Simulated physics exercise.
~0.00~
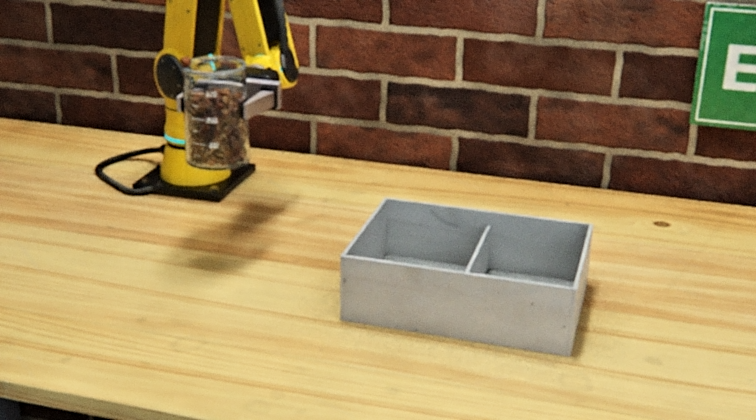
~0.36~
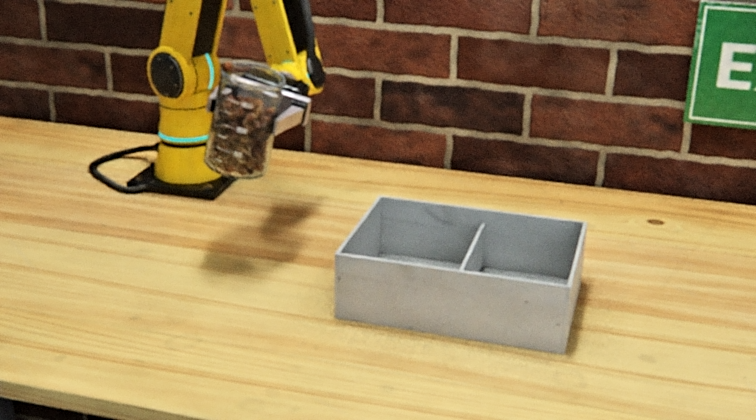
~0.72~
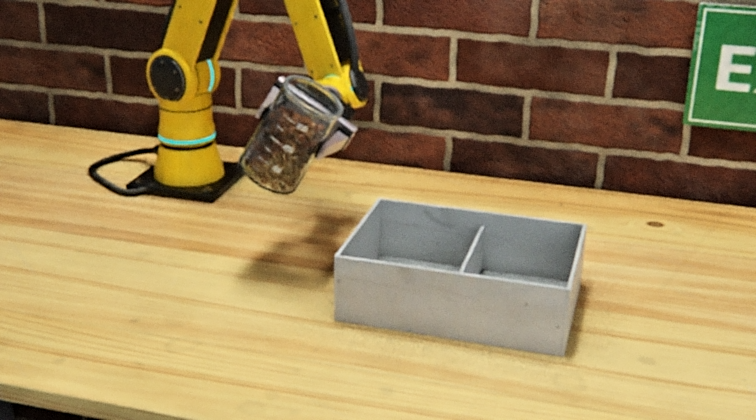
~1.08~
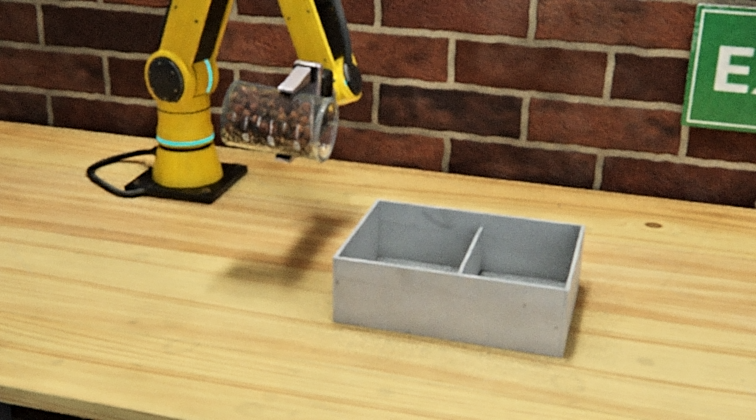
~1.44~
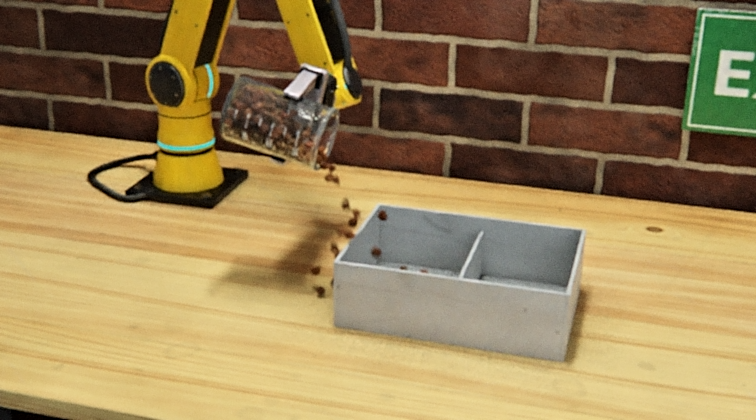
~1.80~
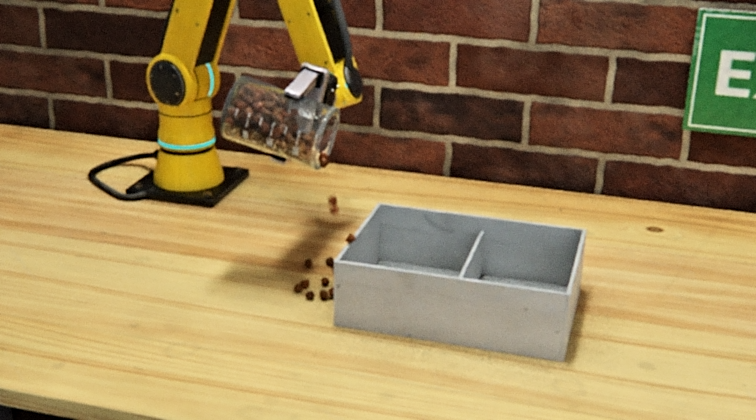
The clip shows a yellow robot arm moving a clear cup of brown pellets right toward a grey divided box and tipping it onto its side. Some pellets spill out, several landing on the wooden table beside the box, while many remain in the cup.
